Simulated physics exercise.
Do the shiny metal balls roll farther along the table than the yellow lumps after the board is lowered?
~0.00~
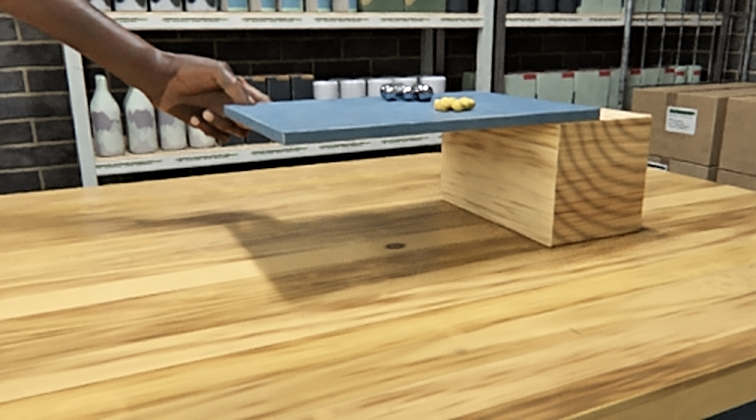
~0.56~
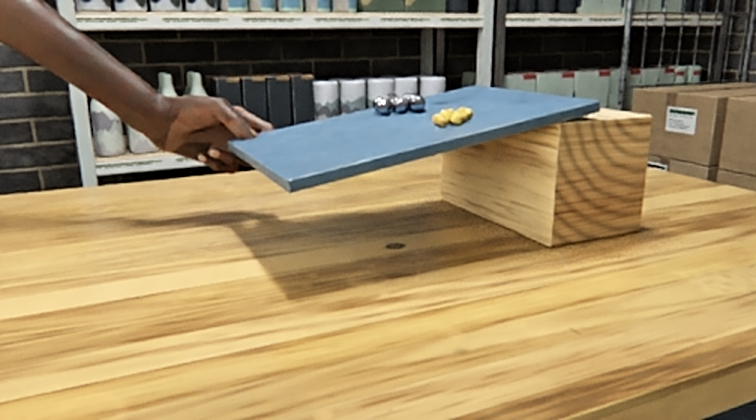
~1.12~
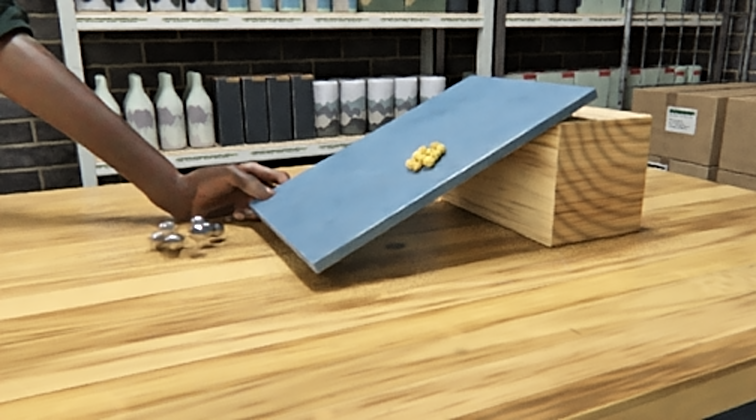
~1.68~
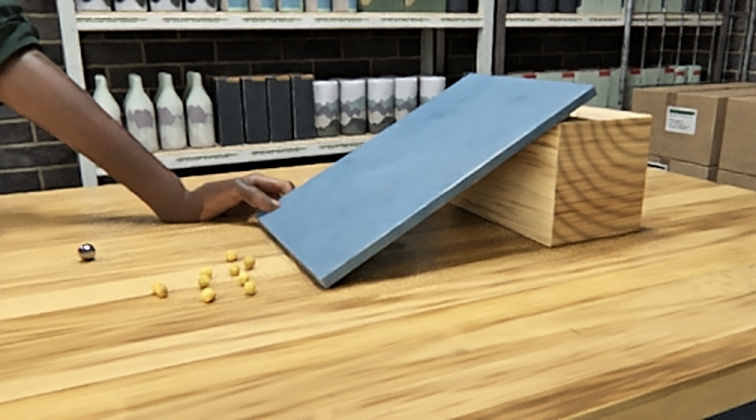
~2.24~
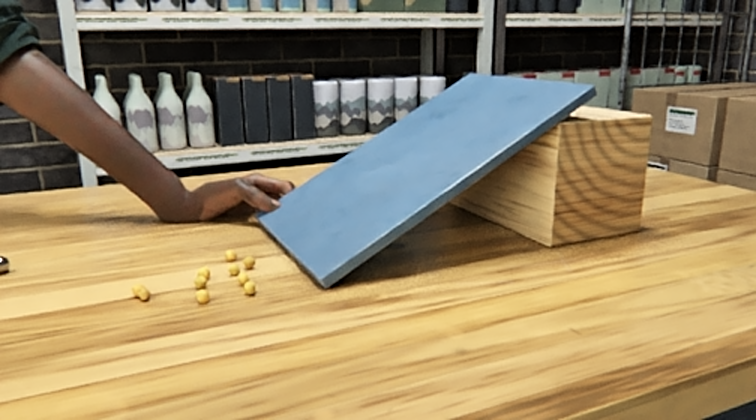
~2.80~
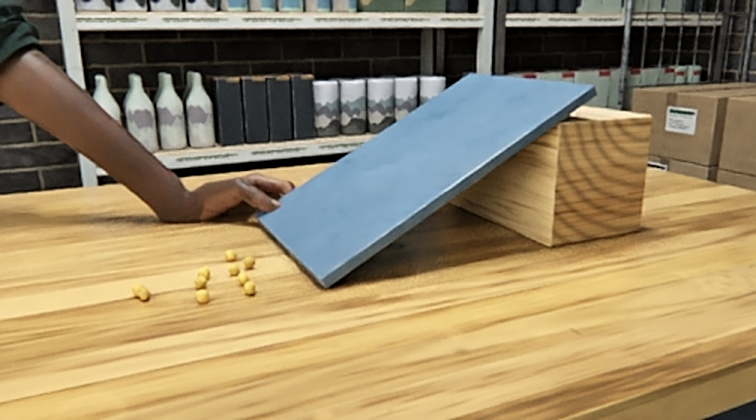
Yes, the metal balls roll away to the left and out of view, while the yellow lumps come to rest scattered near the low end of the board.
